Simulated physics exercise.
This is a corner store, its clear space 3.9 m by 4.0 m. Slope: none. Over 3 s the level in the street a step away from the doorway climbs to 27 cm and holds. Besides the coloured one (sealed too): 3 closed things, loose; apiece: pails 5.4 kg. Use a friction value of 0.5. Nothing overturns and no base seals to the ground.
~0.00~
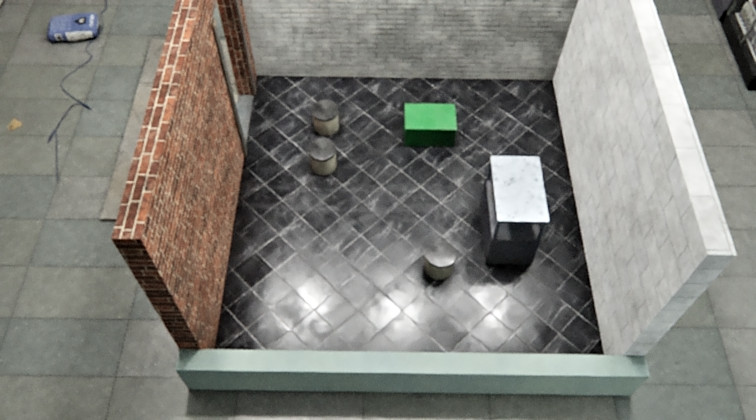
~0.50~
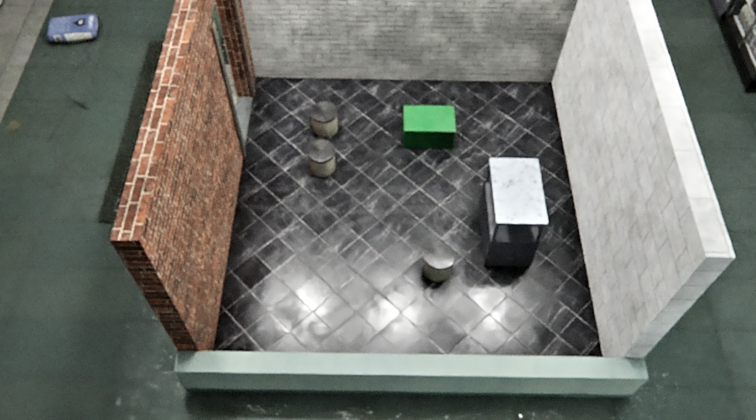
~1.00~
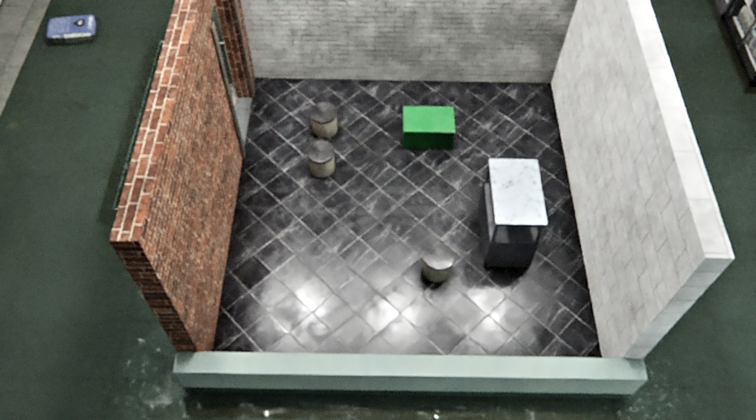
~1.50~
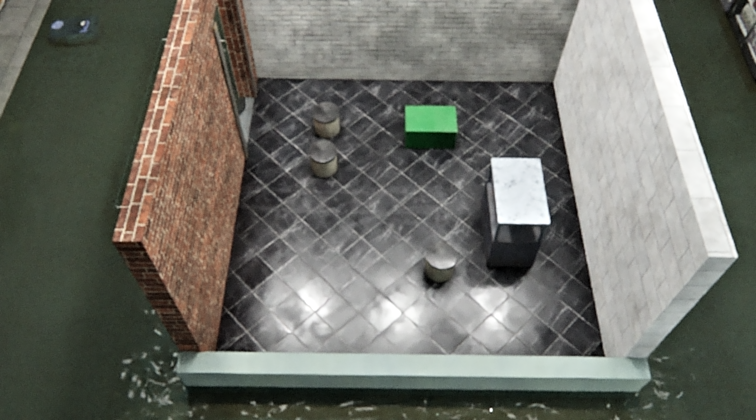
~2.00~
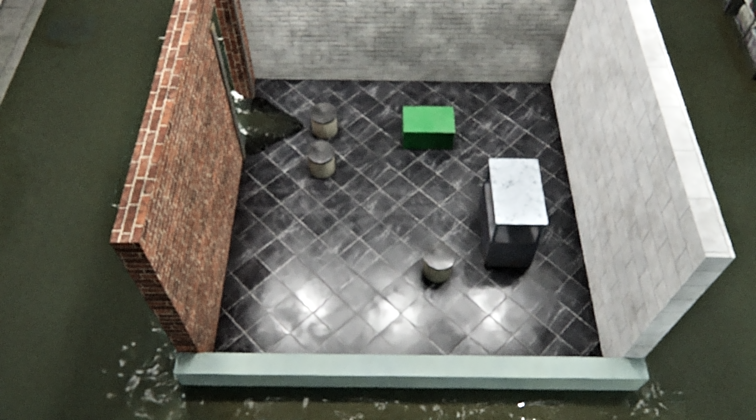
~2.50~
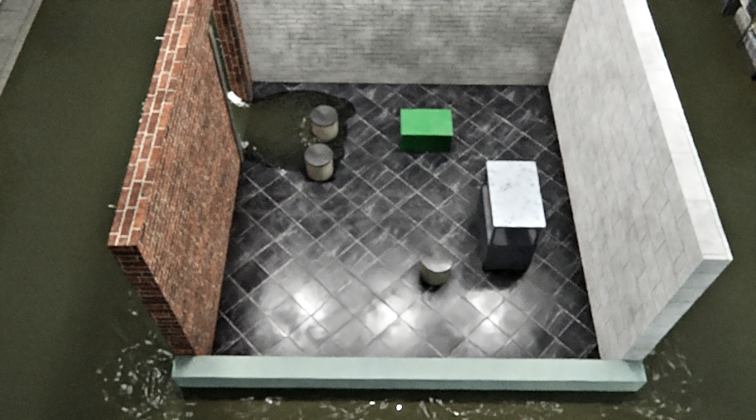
Dark water rose around the outside of a small open-topped room, then poured in through the opening on the left and spread across the tiles around two round stools, while the green crate stayed put.
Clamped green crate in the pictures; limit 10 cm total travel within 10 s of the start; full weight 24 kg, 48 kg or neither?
48 kg.
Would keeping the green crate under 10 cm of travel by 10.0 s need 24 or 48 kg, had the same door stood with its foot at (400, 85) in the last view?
There both choices fail.
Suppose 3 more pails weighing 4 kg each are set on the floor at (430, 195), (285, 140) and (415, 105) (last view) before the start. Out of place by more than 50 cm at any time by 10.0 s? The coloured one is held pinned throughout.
First: Beyond the limit; second: Beyond the limit; third: Beyond the limit.
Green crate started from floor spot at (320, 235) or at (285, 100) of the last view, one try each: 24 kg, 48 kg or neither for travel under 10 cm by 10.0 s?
First try, the lighter option suffices; second try, only the heavier option works.
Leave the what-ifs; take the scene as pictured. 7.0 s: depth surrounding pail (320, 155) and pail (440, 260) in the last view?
Some 4 cm at the first, some 4 cm at the second.
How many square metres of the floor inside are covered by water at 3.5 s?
About 5.0 m2.
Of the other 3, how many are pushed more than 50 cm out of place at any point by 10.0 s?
2 in all.
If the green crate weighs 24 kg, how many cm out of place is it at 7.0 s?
About 10 cm.
After 3.5 s the green crate would be 0 cm from its start with 24 kg and 0 cm from its start with 48 kg; 3 cm of water round it then.
After 4.5 s the green crate would be 1 cm from its start with 24 kg and 0 cm from its start with 48 kg; 5 cm of water round it then.
After 7.0 s the green crate would be 9 cm from its start with 24 kg and 0 cm from its start with 48 kg; 9 cm of water round it then.
After 10.0 s the green crate would be 114 cm from its start with 24 kg and 0 cm from its start with 48 kg; 12 cm of water round it then.
